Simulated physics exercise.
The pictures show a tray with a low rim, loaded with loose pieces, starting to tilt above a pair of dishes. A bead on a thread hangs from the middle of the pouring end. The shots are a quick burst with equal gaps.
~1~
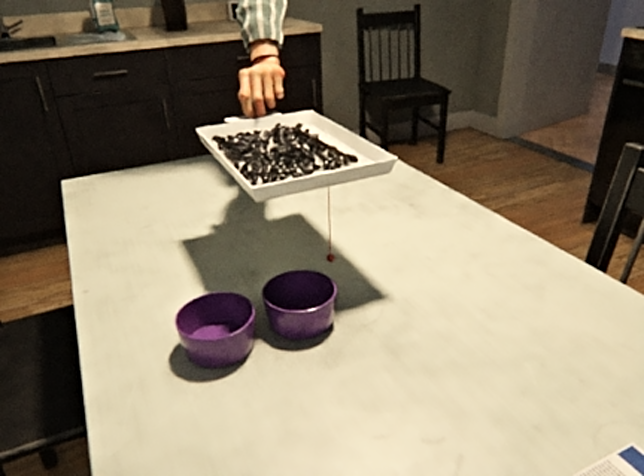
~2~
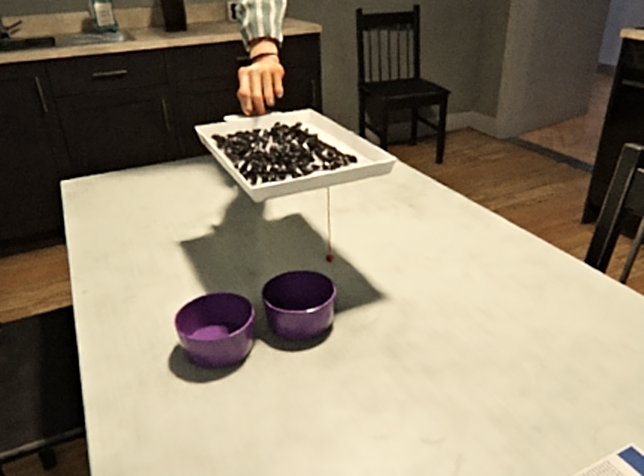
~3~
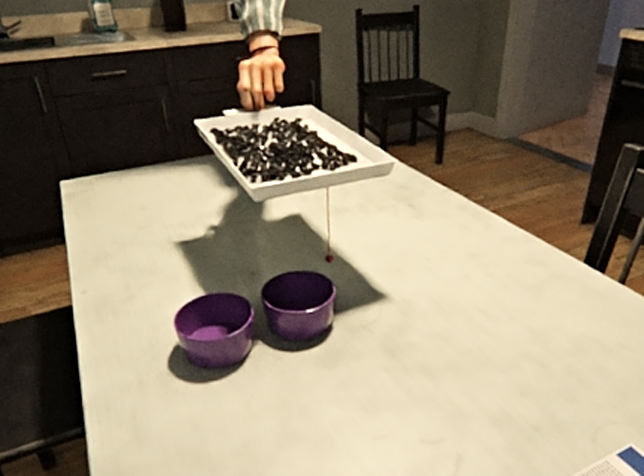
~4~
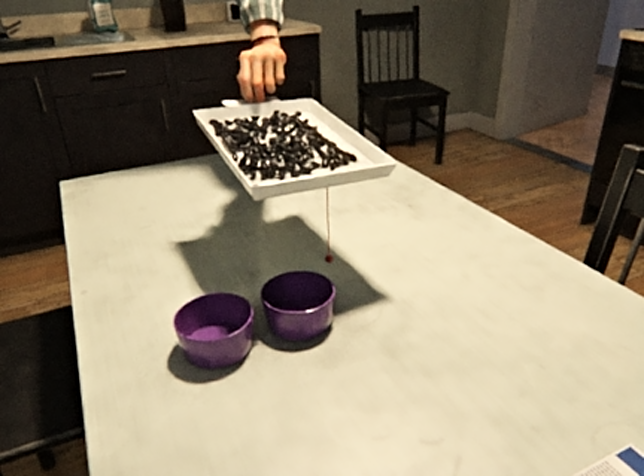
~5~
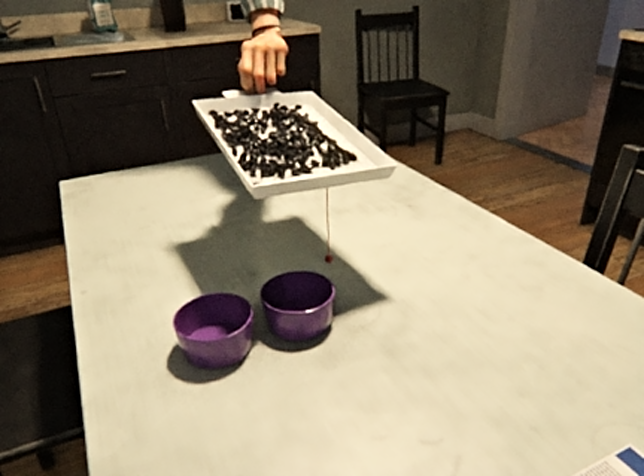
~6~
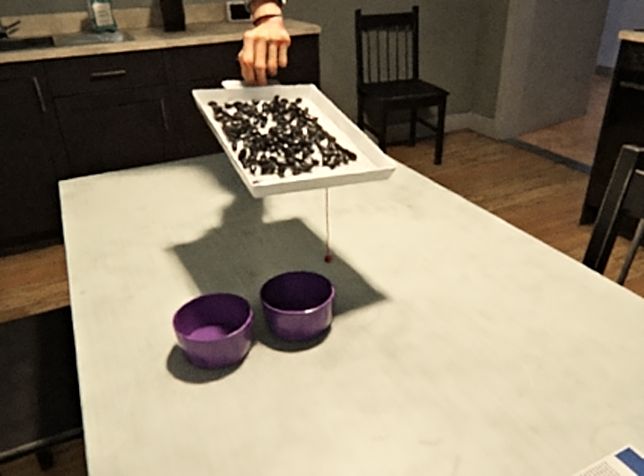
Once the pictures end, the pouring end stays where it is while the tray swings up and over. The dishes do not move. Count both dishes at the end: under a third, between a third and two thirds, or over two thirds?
In the dishes lies under a third of it.
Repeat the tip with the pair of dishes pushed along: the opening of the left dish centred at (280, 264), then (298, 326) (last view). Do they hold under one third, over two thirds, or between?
In turn: Below one third; under a third.
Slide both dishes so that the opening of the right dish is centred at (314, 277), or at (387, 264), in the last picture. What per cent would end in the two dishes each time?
The first gives 0 %, the second 70 %.
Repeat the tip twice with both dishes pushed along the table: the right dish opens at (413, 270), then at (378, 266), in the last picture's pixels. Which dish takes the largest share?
First right, then right.
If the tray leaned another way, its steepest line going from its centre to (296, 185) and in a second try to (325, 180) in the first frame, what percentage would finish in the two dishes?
Near 50 % and 20 %.
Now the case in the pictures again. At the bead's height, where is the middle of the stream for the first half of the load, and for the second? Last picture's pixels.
Early half (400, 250), late half (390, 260).
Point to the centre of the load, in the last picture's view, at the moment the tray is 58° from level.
Roughly at (339, 145).
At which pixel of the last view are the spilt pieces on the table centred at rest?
At about (402, 306).
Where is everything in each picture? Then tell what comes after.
In the first picture, corners of the pouring end at (255, 185) and (391, 157), level; middle of the load at (281, 150), black beans; left dish at (228, 350); right dish at (315, 322); bead on its thread at (331, 258).
In the second picture, corners of the pouring end at (255, 186) and (391, 158), level; middle of the load at (280, 149).
In the third picture, corners of the pouring end at (255, 185) and (391, 159), tipped barely, lowest at the right corner; middle of the load at (280, 146).
In the fourth picture, corners of the pouring end at (255, 184) and (391, 161), tipped a little, lowest at the right corner; middle of the load at (280, 141).
In the fifth picture, corners of the pouring end at (255, 183) and (392, 163), tipped a little, lowest at the right corner; middle of the load at (280, 137).
In the sixth picture, corners of the pouring end at (256, 182) and (392, 165), tipped a little, lowest at the right corner; middle of the load at (280, 132); left dish at (226, 351); right dish at (313, 323).
Soon, tray tipped steeply; nearly all on the tray; a stray few outside both.
A while on, tray tipped right over; about half on the tray; a small part outside both; about a third in the air.
Towards the end, tray tipped past a quarter turn; all outside both.
Finally, tray tipped past a quarter turn; none in the left dish; none in the right dish; all outside both.
